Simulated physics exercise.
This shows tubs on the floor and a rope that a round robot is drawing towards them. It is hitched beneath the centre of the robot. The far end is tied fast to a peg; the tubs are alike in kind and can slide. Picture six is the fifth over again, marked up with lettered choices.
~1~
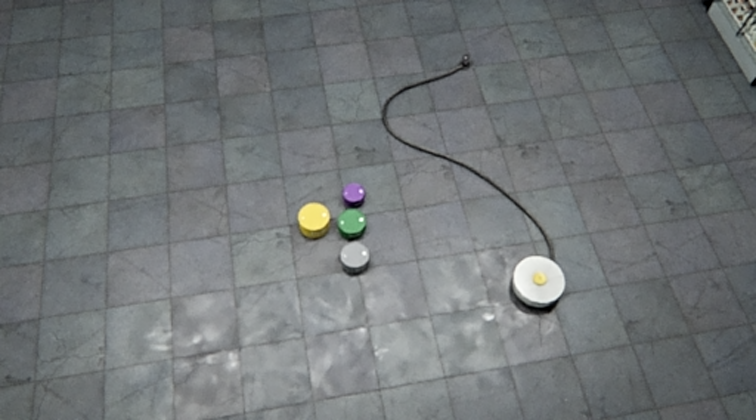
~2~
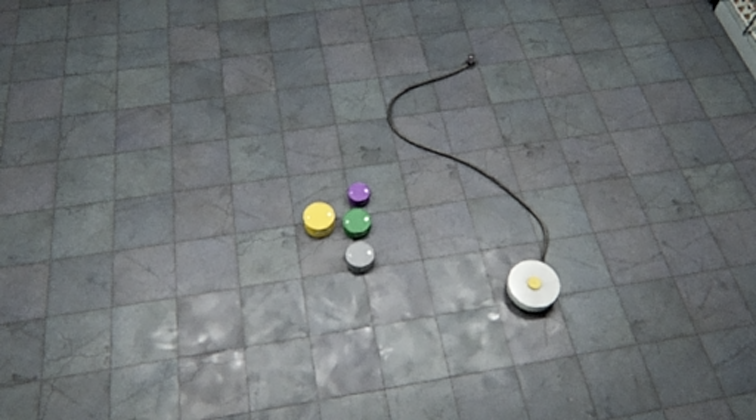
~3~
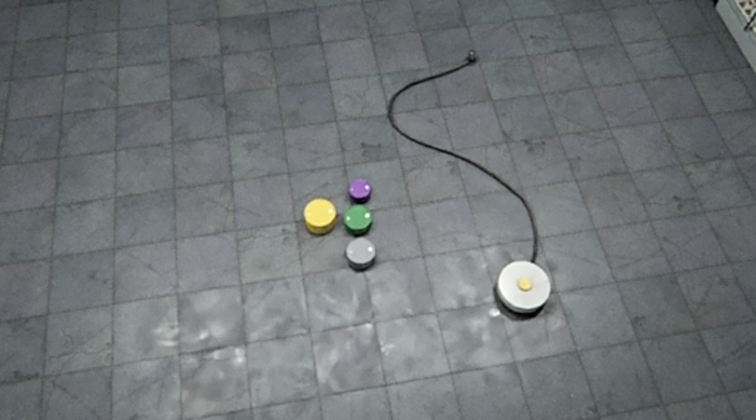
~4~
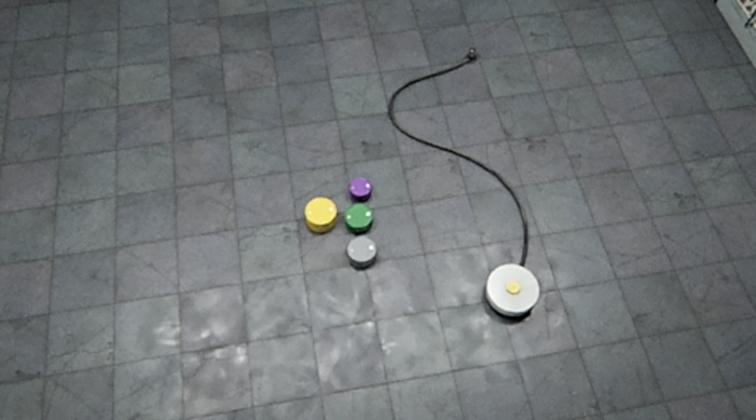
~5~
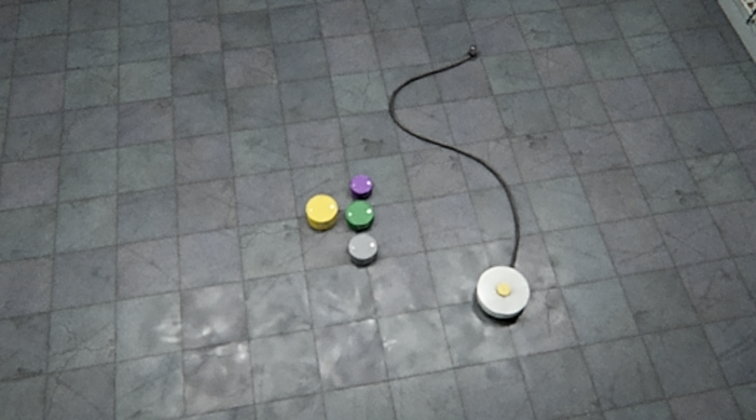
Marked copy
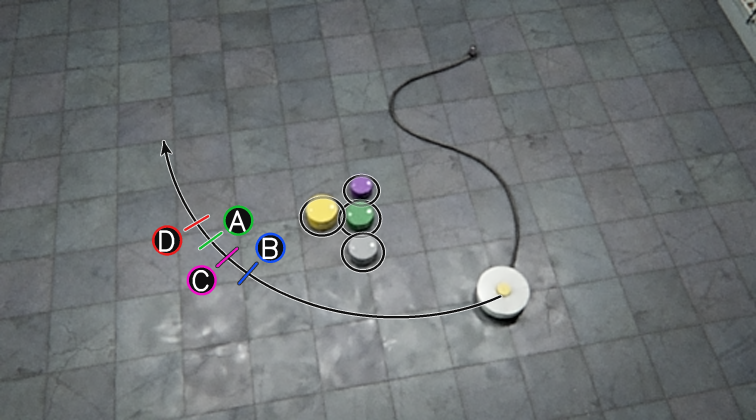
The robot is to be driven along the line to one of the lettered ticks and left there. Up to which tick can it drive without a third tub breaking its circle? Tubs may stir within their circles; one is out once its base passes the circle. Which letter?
Stop at A.
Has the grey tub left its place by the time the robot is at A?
Yes.
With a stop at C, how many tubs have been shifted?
One.
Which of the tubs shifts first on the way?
The grey tub.
On the marked copy, A at (211, 241); B at (248, 274); C at (227, 257); D at (197, 223); the route from (501, 296) via (275, 289) to (164, 142).
Following A. Soon after the start, robot (392, 314).
Later, robot (281, 290).
In the end, robot (209, 237); yellow tub (319, 209); grey tub (338, 229); one over the rings.
As for the rest, B is within the limit but short; C is within the limit but short; D has three over the rings.
